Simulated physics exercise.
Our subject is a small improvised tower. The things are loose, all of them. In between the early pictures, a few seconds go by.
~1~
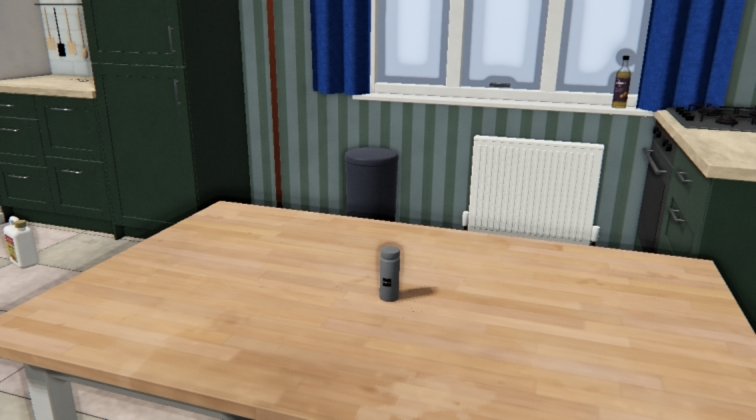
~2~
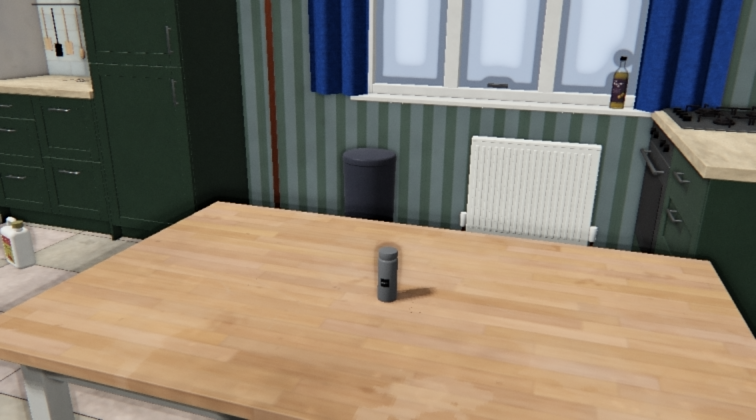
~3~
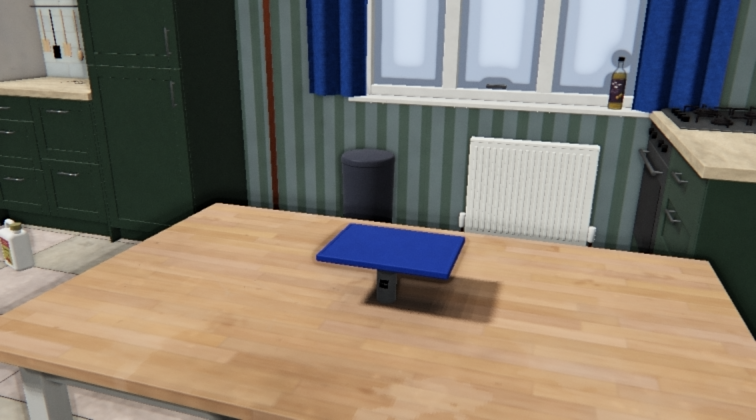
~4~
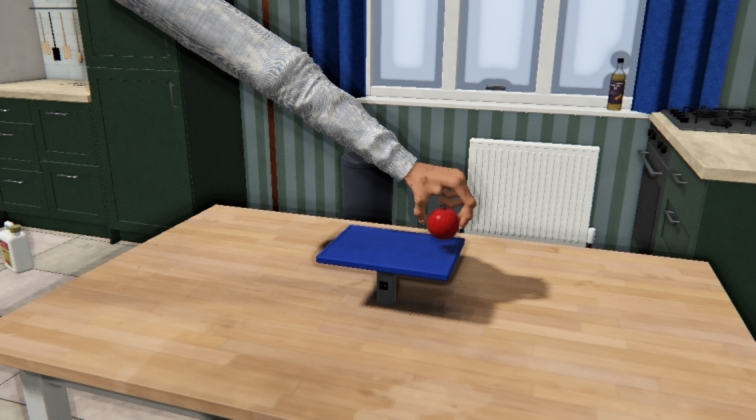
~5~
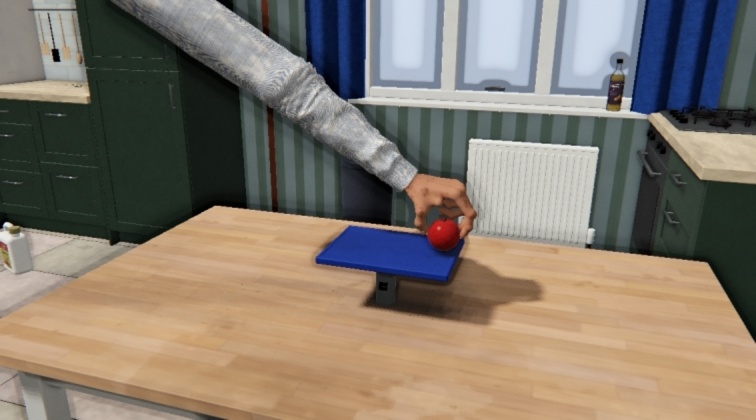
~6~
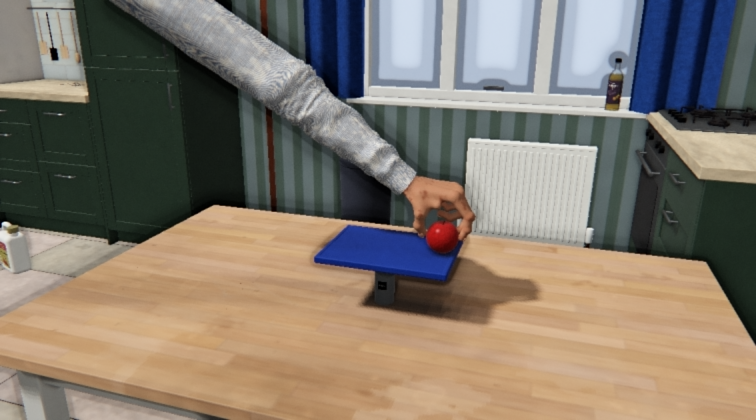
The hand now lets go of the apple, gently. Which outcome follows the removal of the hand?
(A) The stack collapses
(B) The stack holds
The stack collapses.
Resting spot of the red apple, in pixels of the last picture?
Look near (475, 299) in the final picture.
Then, 0.30 s on from there, red apple now fallen; blue lid turned 45° from how it was put.
Then, 0.50 s on from there, blue lid now fallen; grey shaker turned 23° from how it was put.
Then, 0.60 s on from there, grey shaker on its side.
In the end, fallen, grey shaker, red apple and blue lid. At the end, from the last picture's camera, red apple near (475, 299). The stack gives way.
